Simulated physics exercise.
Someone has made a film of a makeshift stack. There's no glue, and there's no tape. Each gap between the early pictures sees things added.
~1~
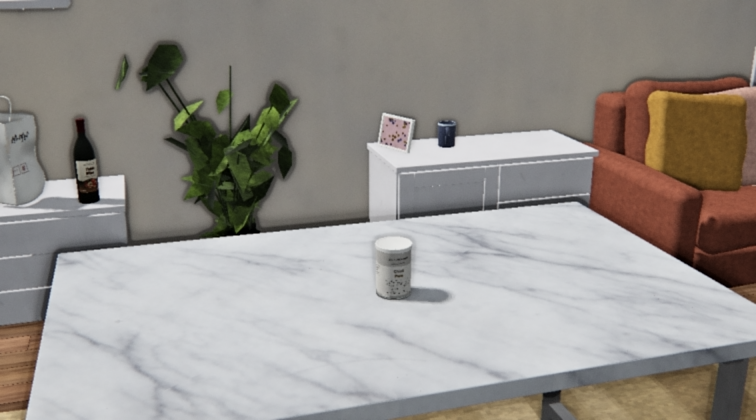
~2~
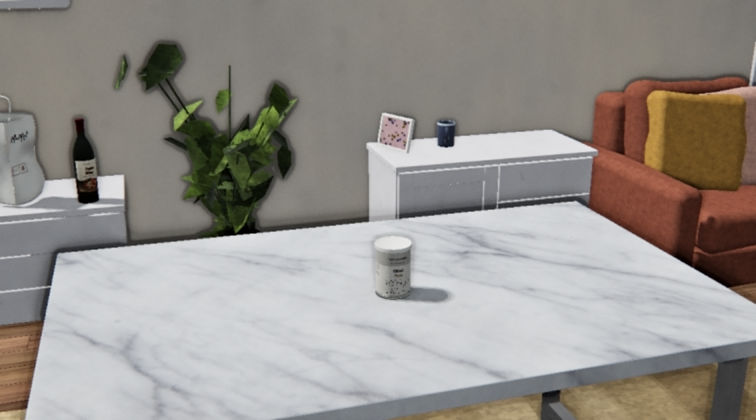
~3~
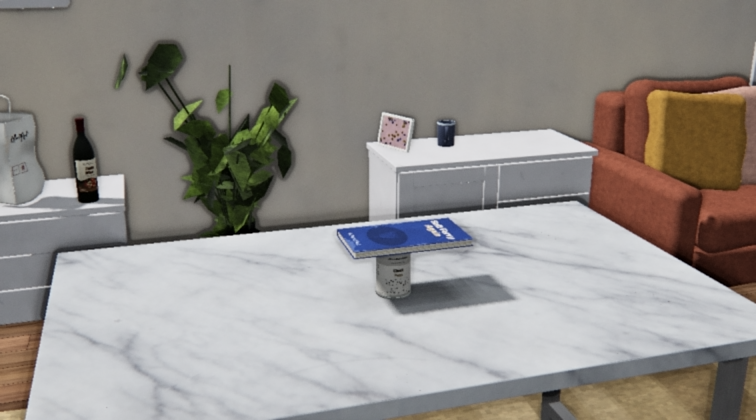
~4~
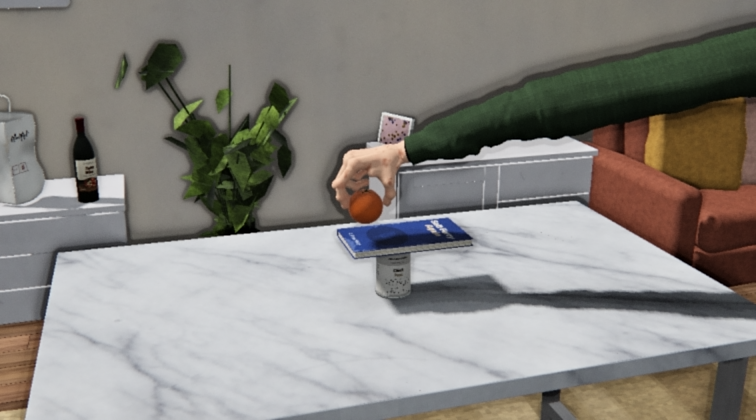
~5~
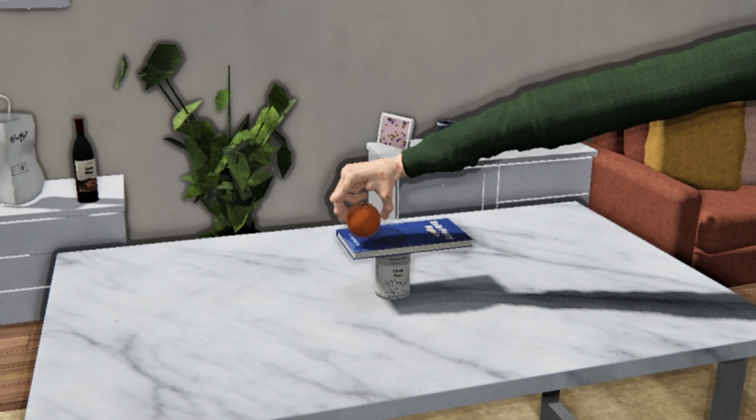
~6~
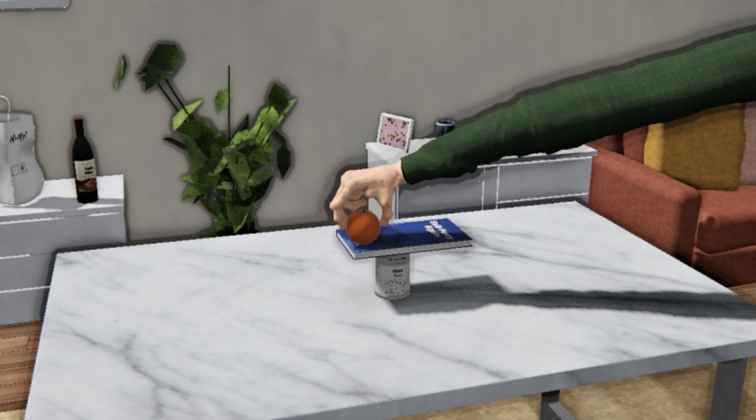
A hand in a green sleeve lowered an orange tomato onto the left side of a blue book, which had appeared flat on top of a small white container on a marble table.
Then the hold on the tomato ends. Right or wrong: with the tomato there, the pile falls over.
Wrong, the pile stays up.
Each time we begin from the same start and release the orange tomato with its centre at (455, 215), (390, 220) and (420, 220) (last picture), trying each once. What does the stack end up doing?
In the first case it comes apart; in the second case it holds; in the third case it keeps its balance.
Then, 0.20 s on from there, no change.
Then, 0.60 s on from there, orange tomato resting near (363, 228).
In the end, all 3 unmoved. At the end, from the last picture's camera, orange tomato near (363, 228). The stack keeps its balance.
